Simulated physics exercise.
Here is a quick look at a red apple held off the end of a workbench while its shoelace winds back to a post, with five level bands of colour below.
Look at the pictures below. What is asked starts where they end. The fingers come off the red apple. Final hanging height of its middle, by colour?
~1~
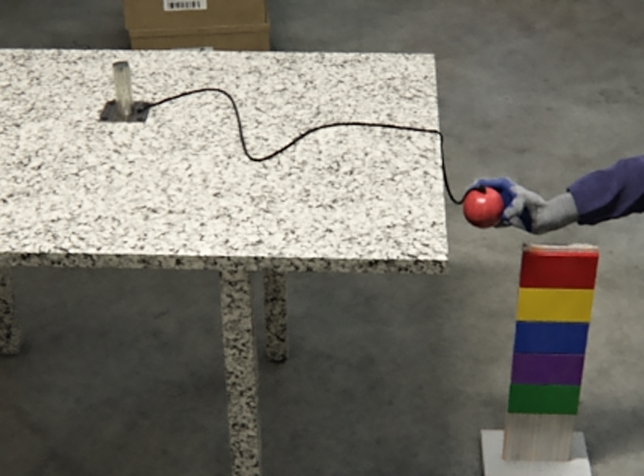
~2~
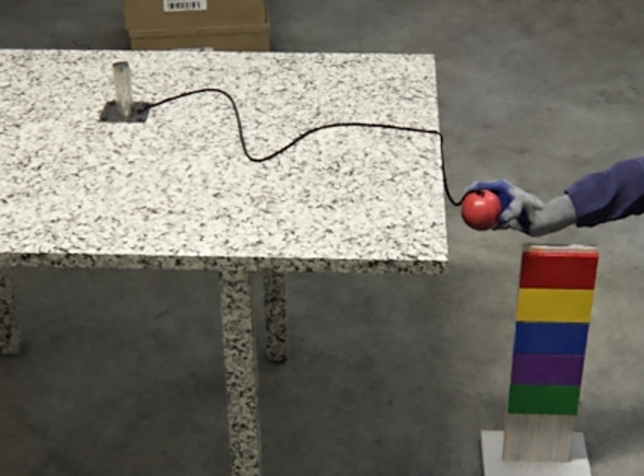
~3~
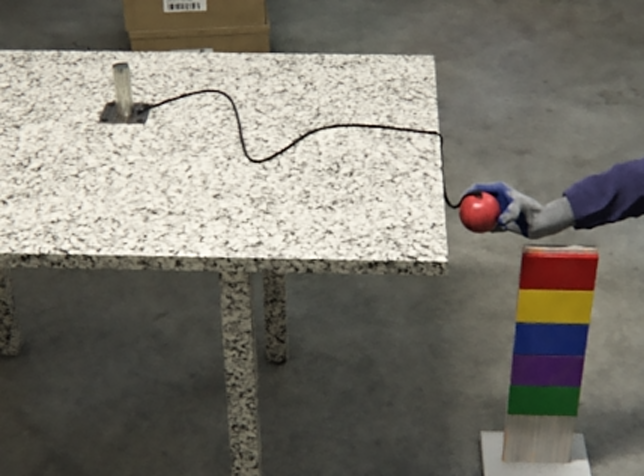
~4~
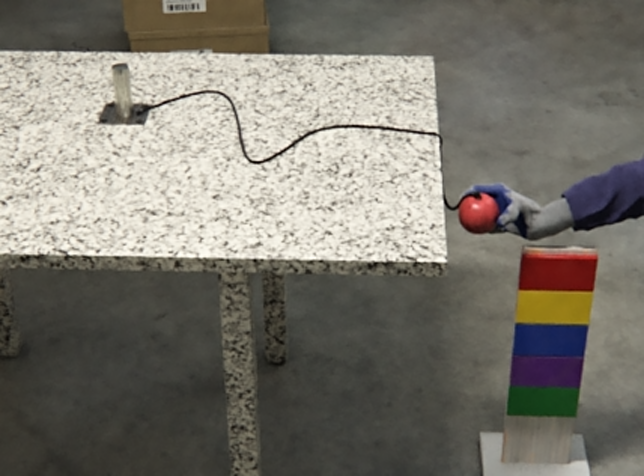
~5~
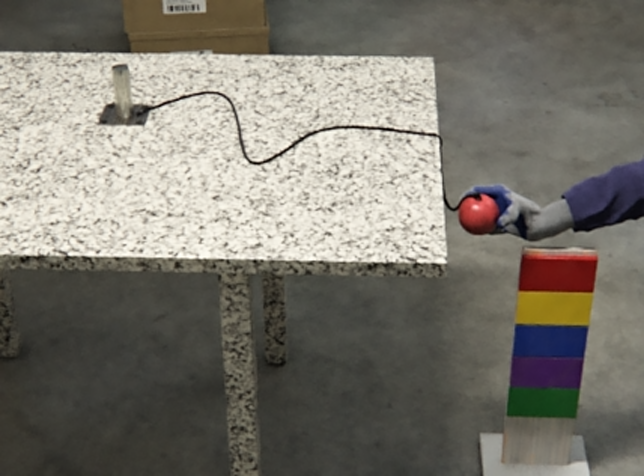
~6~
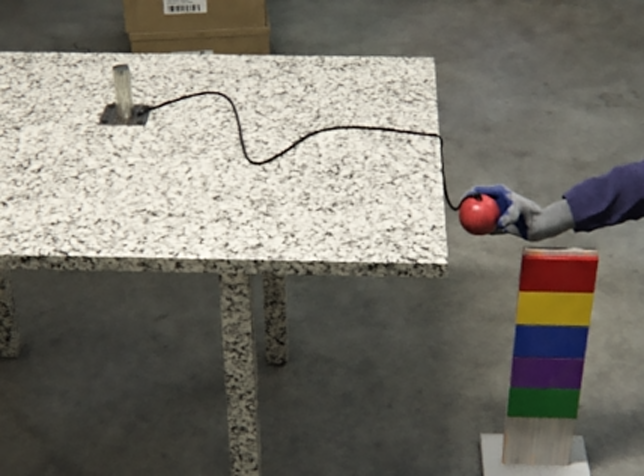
Green band.
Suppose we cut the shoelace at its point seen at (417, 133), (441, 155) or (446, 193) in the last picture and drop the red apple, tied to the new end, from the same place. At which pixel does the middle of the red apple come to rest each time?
The three cuts give roughly (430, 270), (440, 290) and (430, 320) respectively.
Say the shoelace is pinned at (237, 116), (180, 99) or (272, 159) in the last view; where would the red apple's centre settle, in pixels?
Pixel spots, one per try: About (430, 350), (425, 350), (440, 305).
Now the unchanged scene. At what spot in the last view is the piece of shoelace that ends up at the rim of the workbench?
Around (294, 145).
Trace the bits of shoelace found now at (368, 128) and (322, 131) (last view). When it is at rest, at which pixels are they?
The first at (436, 218), the second at (439, 179).
Early on, apple near (464, 398); level with green.
Midway, apple near (402, 367); level with green.
Near the end, apple near (438, 384); level with green.
Finally, apple near (423, 384); level with green. Its middle rests at the green band.
